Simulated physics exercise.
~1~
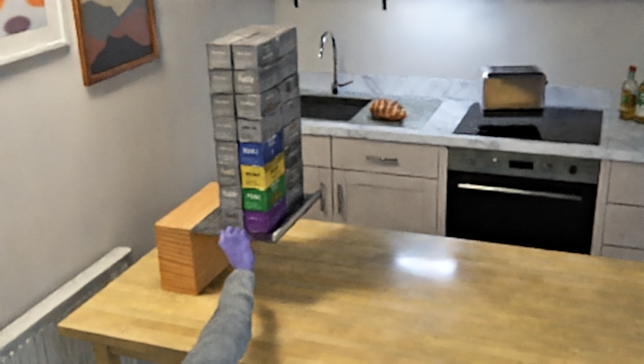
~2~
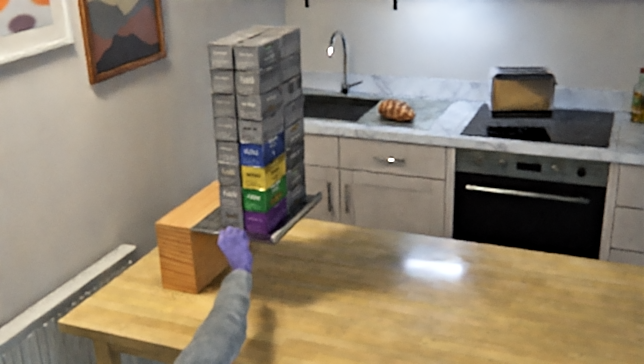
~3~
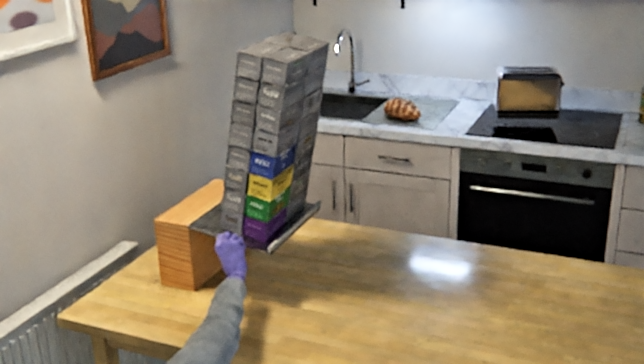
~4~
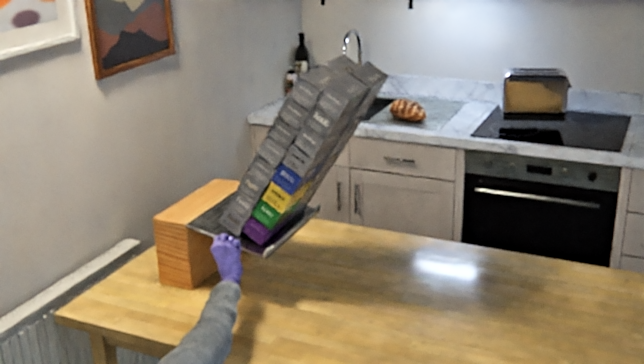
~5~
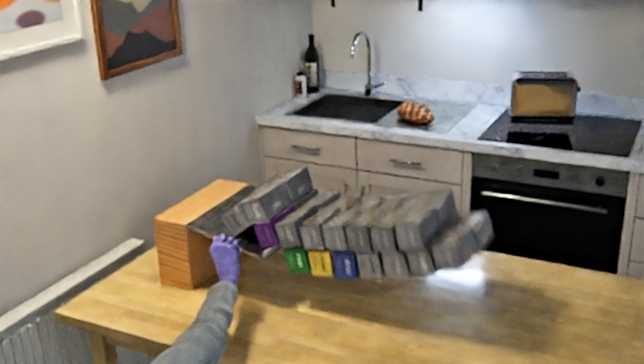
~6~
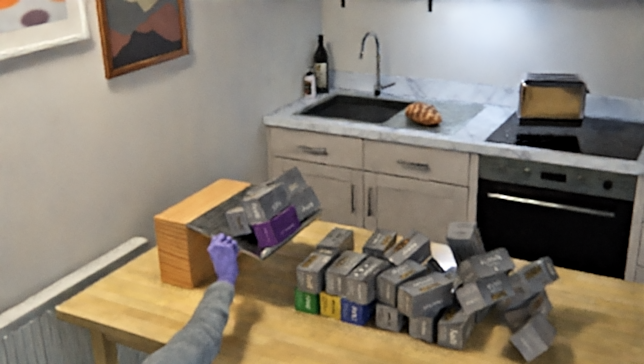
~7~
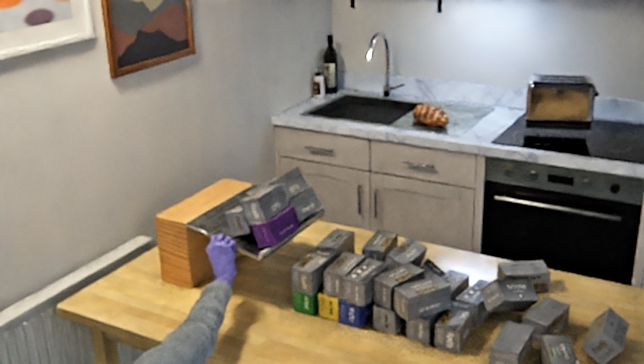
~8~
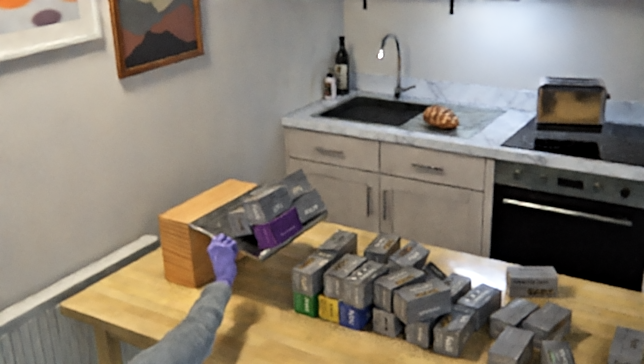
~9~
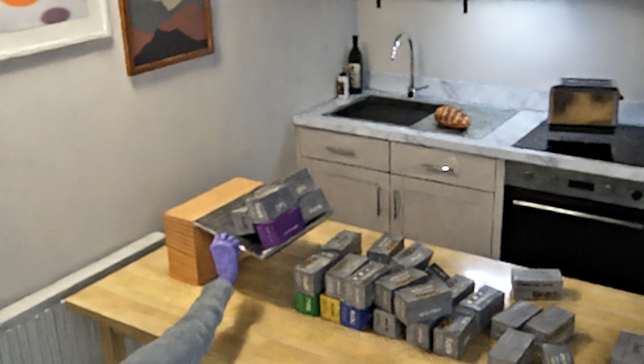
Tall stack of grey and coloured packets toppling right off a tray tilted by a gloved hand, most ending scattered across a table.
